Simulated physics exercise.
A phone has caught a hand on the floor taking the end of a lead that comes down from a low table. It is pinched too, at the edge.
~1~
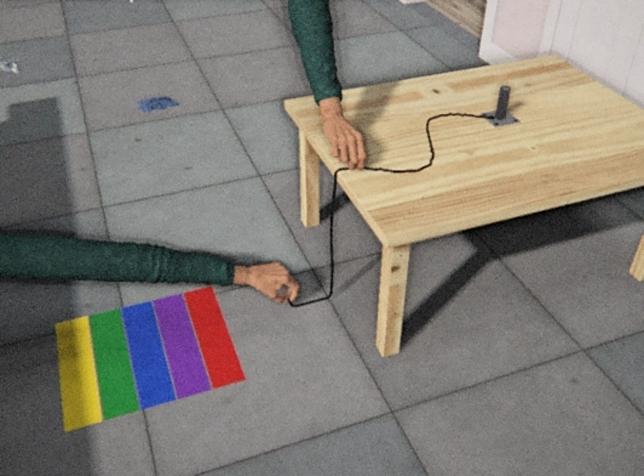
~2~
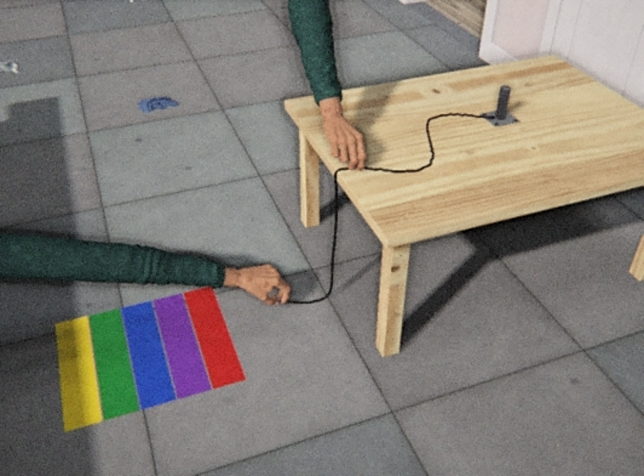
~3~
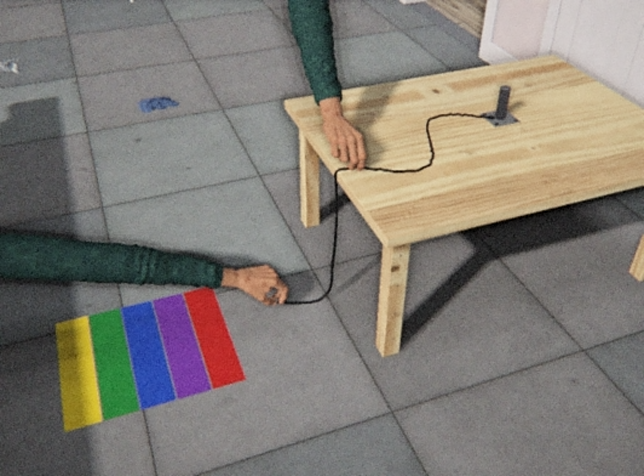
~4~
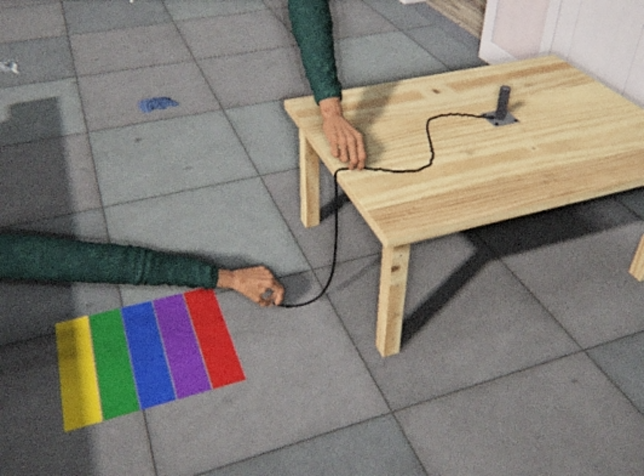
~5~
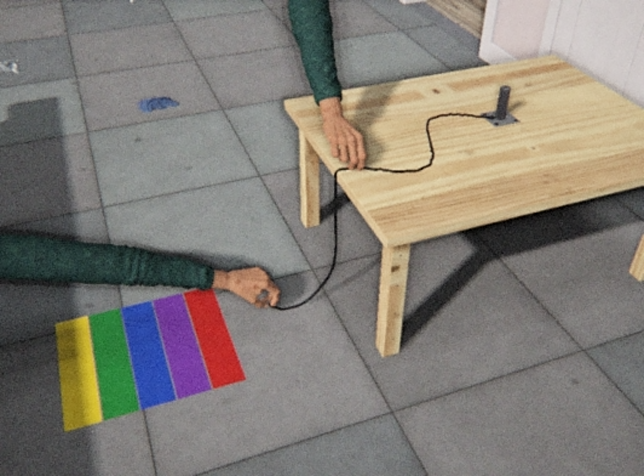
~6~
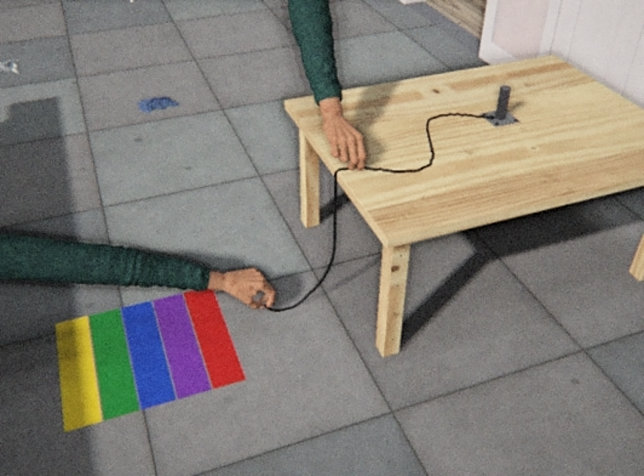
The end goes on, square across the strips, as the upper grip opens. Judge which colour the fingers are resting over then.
The green strip.
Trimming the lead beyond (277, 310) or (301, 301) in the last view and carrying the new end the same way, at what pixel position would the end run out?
Estimated pixels: (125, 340) then (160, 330).
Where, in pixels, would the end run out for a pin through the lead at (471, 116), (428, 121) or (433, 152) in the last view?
Pixel places, try by try: (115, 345), (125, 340), (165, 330).
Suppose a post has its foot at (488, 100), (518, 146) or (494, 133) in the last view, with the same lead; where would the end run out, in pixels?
One per try, in order: (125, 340), (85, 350), (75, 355).
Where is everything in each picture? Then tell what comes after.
In the first frame, end (289, 299); red (224, 365); purple (189, 375); blue (154, 384); green (118, 394); yellow (81, 405).
In the second frame, end (280, 301); lead through (462, 115) (429, 136) (417, 171) (340, 171) (336, 230) (332, 286).
In the third frame, end (278, 302).
In the fourth frame, end (274, 303); lead through (462, 115) (429, 136) (417, 171) (340, 171) (336, 229) (327, 286).
In the fifth frame, end (269, 304).
In the sixth frame, end (265, 305); lead through (462, 115) (429, 136) (417, 171) (340, 171) (335, 230) (317, 286).
Soon after, end near (172, 329); over purple.
After that, end near (129, 340); over blue.
At the stop, end near (105, 346); over green. It gets as far as the green strip.
